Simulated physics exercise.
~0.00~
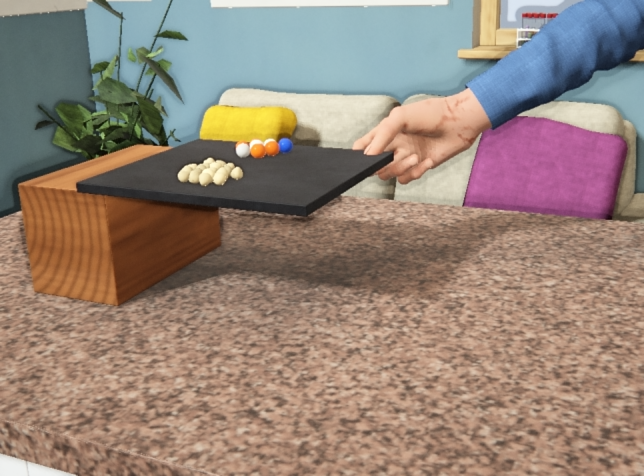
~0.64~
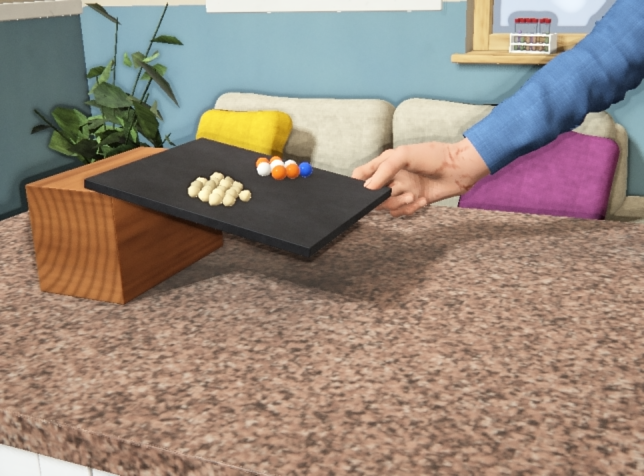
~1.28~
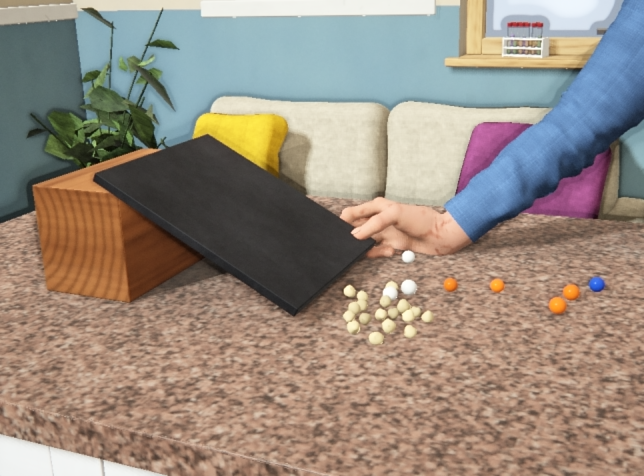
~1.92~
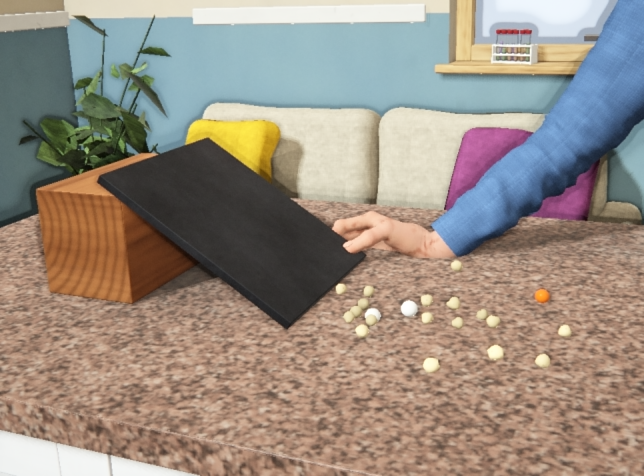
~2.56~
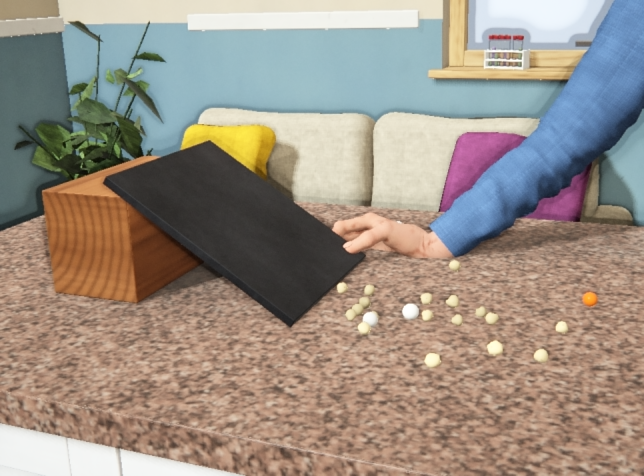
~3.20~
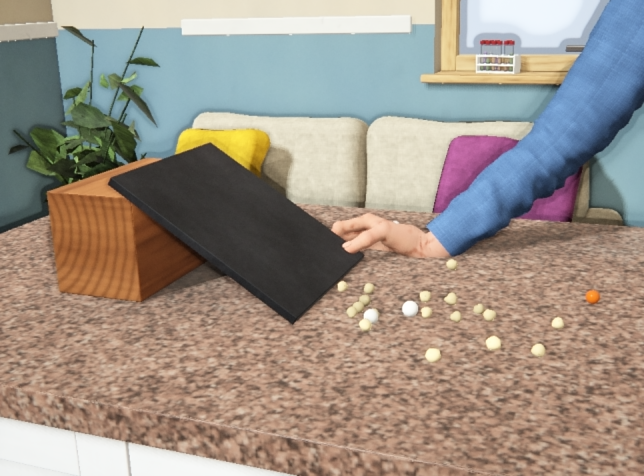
Hand lowering a black board off a wooden block, cream balls scattering nearby while white, orange and blue ones roll farther right.
